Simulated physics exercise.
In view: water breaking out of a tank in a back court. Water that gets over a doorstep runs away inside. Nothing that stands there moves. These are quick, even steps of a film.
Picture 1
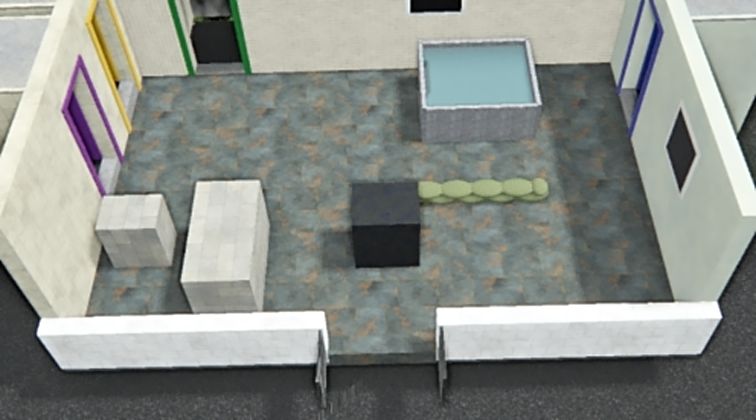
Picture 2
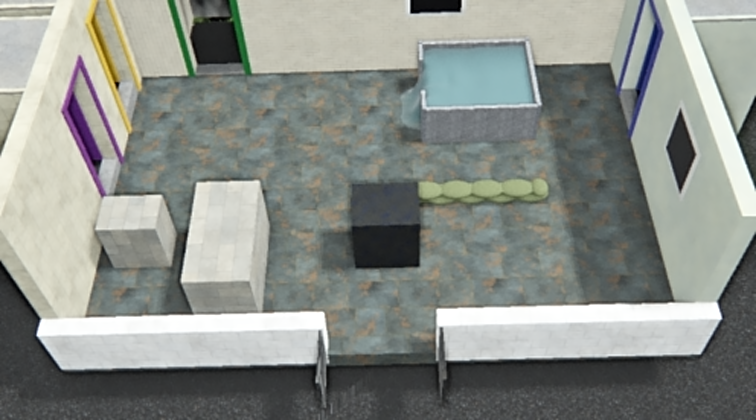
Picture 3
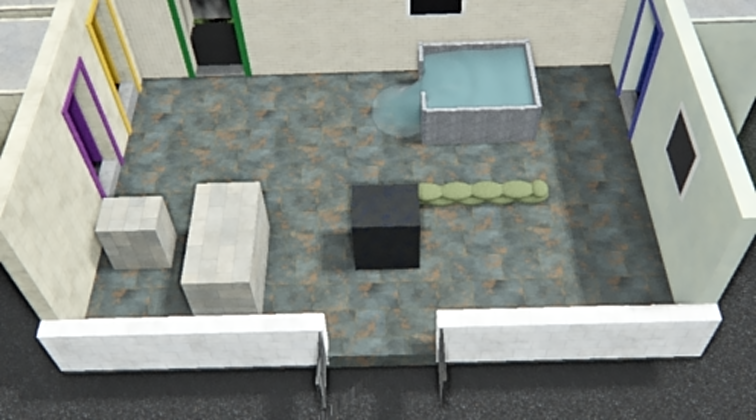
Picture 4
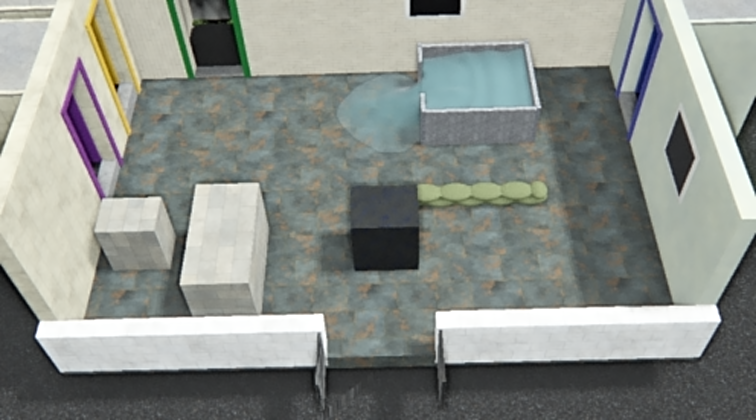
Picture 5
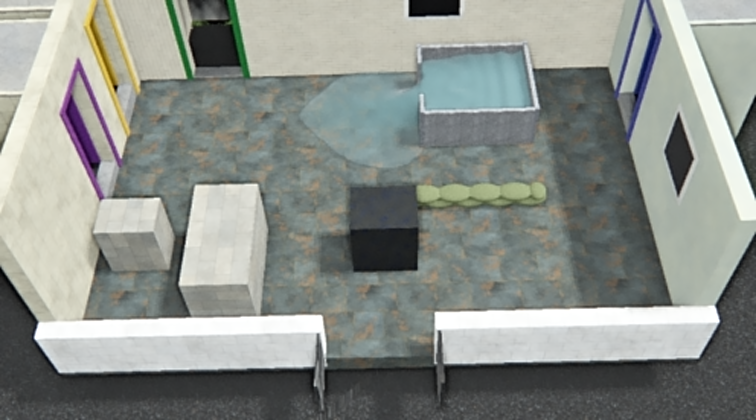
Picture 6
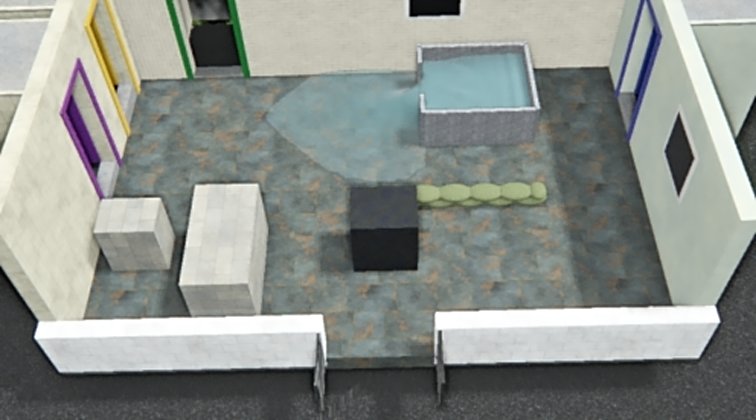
In a walled back court with a patchy blue-grey floor, an open grey tank stands full of still water near the back wall. Water breaks out through its left side and spreads leftward across the floor in a widening, pale sheet, while the blocks and low green row stay put.
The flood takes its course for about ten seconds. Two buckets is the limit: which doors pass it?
One by one: The yellow door holds within the limit; the purple door holds within the limit; the blue door holds within the limit; the green door floods.
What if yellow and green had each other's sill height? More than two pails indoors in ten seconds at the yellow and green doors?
One by one: Yellow passes that mark; green is under.
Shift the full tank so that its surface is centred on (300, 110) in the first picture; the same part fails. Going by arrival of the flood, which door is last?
Last comes the blue one.
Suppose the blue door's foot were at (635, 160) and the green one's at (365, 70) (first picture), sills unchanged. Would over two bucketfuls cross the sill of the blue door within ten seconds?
In short: Blue is under.
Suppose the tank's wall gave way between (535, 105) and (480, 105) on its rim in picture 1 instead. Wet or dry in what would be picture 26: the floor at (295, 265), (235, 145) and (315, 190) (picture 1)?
In that order: Free of water, wet, flooded.
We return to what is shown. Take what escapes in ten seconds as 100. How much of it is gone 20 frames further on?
Some 5 per cent.
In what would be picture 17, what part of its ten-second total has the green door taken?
Close to 5 %.
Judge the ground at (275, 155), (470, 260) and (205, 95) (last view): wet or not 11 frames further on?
In that order: Covered, free of water, wet.
A moment on, water covers 30 % of the floor; the yellow door not reached, the purple door not reached, the blue door not reached, the green door wet at the sill, nothing in.
Next, water covers 40 % of the floor; the yellow door wet at the sill, nothing in, the purple door wet at the sill, nothing in, the blue door not reached, the green door under two buckets in.
Then, water covers 45 % of the floor; the yellow door wet at the sill, nothing in, the purple door wet at the sill, nothing in, the blue door not reached, the green door under two buckets in.
Later, water covers 50 % of the floor; the yellow door wet at the sill, nothing in, the purple door wet at the sill, nothing in, the blue door not reached, the green door over two buckets in.
In the end, water covers 75 % of the floor; the yellow door wet at the sill, nothing in, the purple door wet at the sill, nothing in, the blue door not reached, the green door far over two buckets in.
